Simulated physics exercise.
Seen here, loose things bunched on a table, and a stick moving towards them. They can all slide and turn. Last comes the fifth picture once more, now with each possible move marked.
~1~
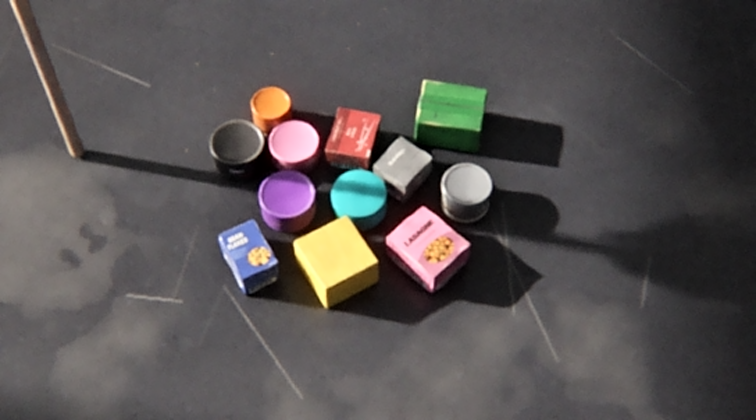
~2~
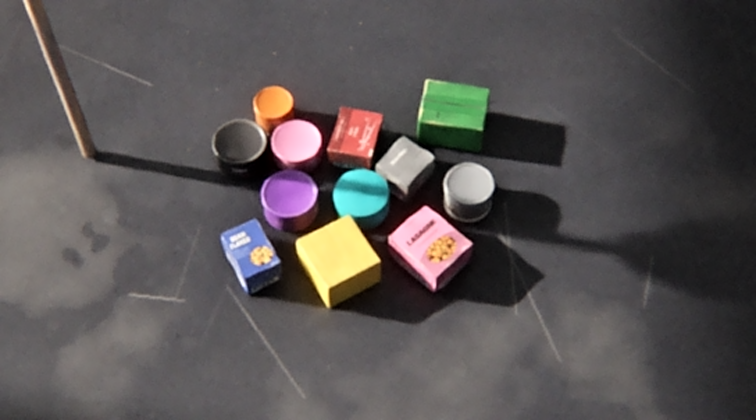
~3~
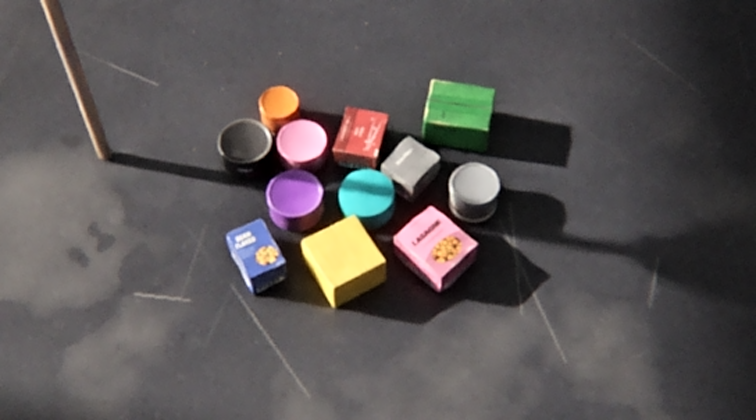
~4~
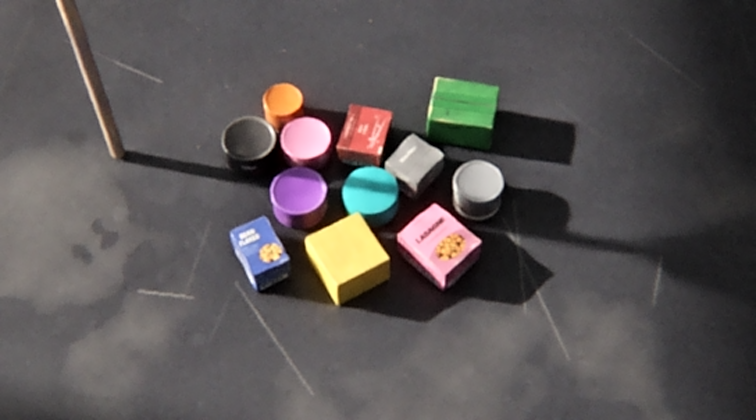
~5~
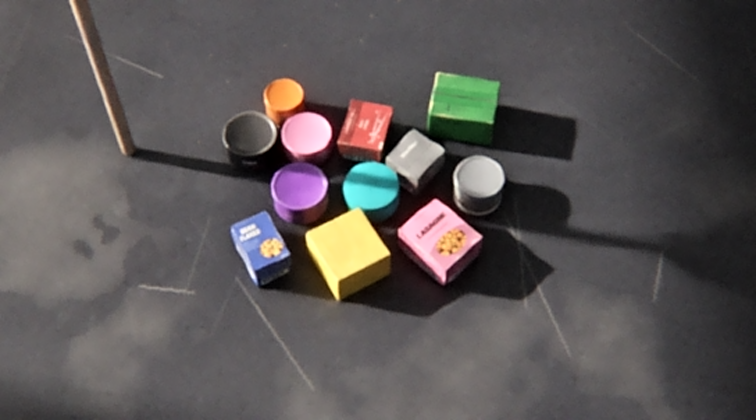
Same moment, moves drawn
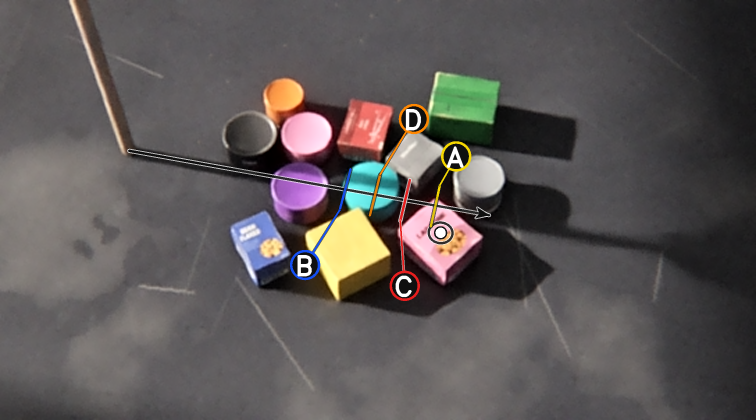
On a dark tabletop, a wooden stick at left moves right, nearing a cluster of colourful boxes and tubs that stay still.
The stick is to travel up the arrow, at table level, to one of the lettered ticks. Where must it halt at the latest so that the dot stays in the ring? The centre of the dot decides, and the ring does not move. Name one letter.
At D, and not beyond.
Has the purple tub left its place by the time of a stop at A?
By then, yes.
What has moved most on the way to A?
The turquoise pot.
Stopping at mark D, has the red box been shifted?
By then, no.
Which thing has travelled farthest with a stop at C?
It is the turquoise pot.
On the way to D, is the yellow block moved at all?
No.
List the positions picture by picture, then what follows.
The first picture shows blue packet (250, 257); yellow block (337, 262); black jar (239, 151).
The second picture shows black jar (241, 151); turquoise pot (362, 200).
The third picture shows green box (459, 116); grey tin (474, 193).
The fourth picture shows pink tub (306, 145); purple tub (299, 199).
The fifth picture shows grey box (415, 163); pink packet (440, 242); red box (366, 133).
On the marked copy, A at (435, 206); B at (346, 189); C at (406, 200); D at (375, 195); the arrow from (129, 151) to (489, 215); the white dot at (441, 233).
With D. Early on, foot of the stick (216, 168).
Further on, foot of the stick (304, 183); purple tub (313, 204); black jar (264, 138).
At the end, foot of the stick (375, 196); turquoise pot (403, 206); purple tub (317, 208); the dot is still in its ring.
As for the rest, A shifts the dotted thing to (470, 277); B keeps the dot in but is short; C shifts the dotted thing to (460, 260).
